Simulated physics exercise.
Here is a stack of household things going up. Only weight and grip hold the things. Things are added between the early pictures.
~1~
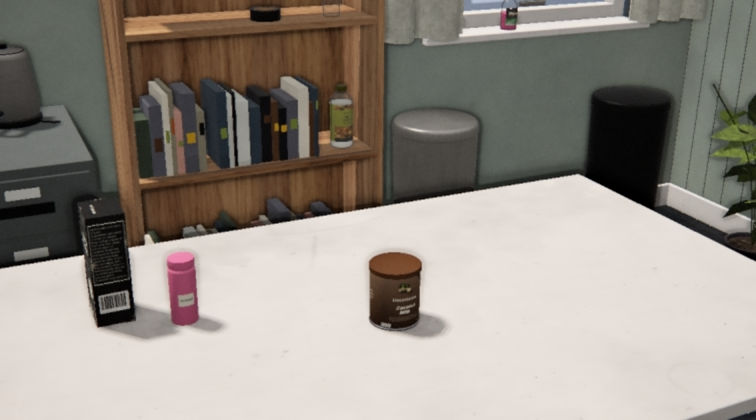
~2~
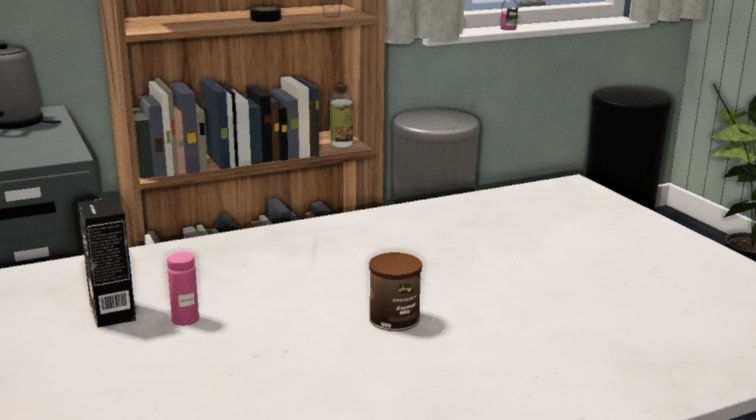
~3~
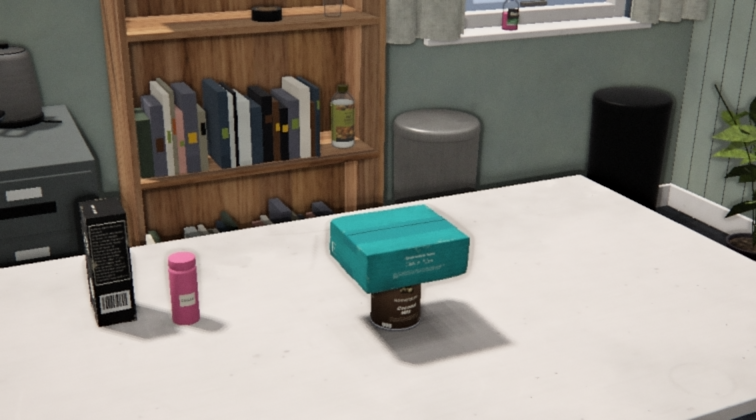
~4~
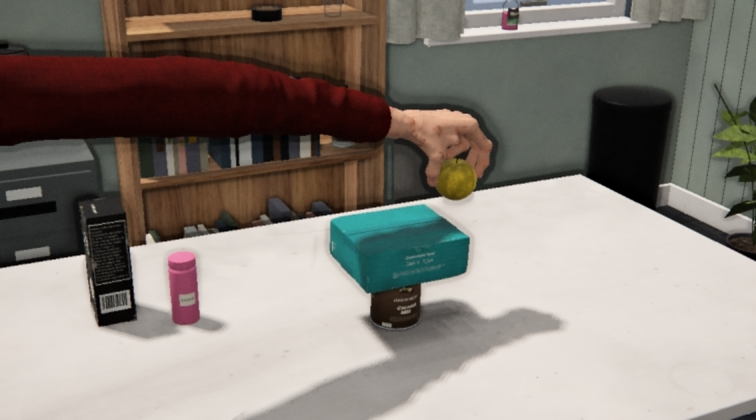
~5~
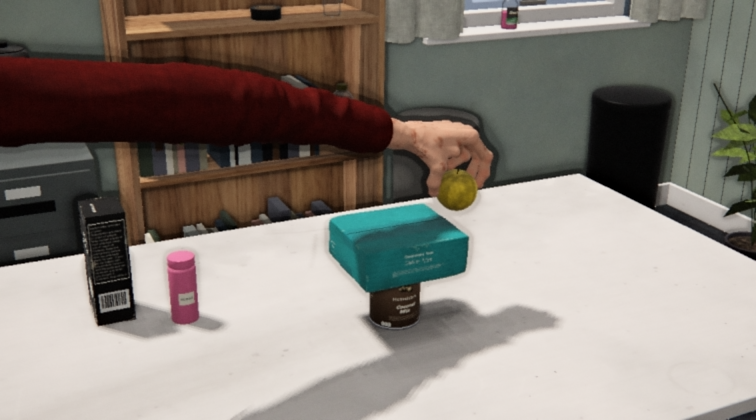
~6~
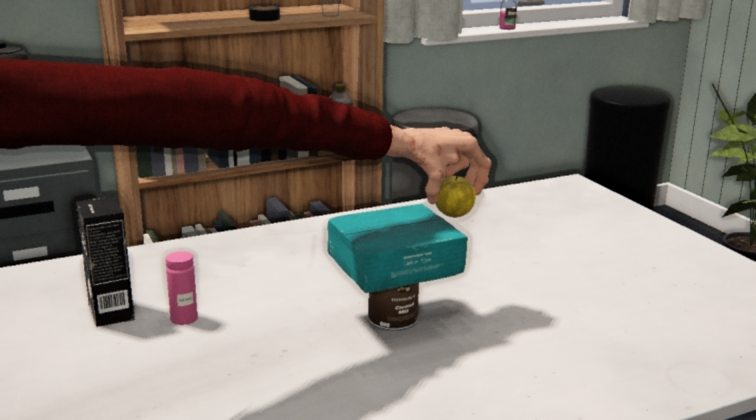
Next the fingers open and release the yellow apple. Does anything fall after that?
In the end the pile gives way.
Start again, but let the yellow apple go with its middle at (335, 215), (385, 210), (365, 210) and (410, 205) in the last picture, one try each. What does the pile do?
First try: It loses its balance; second try: It stays up; third try: It keeps its balance; fourth try: It keeps its balance.
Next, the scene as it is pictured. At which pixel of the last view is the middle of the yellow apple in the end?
Near (487, 284).
Then, 0.30 s on from there, yellow apple now fallen.
Then, 0.50 s on from there, things are still on the move.
In the end, fallen, yellow apple; the other 4 unmoved. At the end, from the last picture's camera, yellow apple near (486, 284). The pile loses its balance.
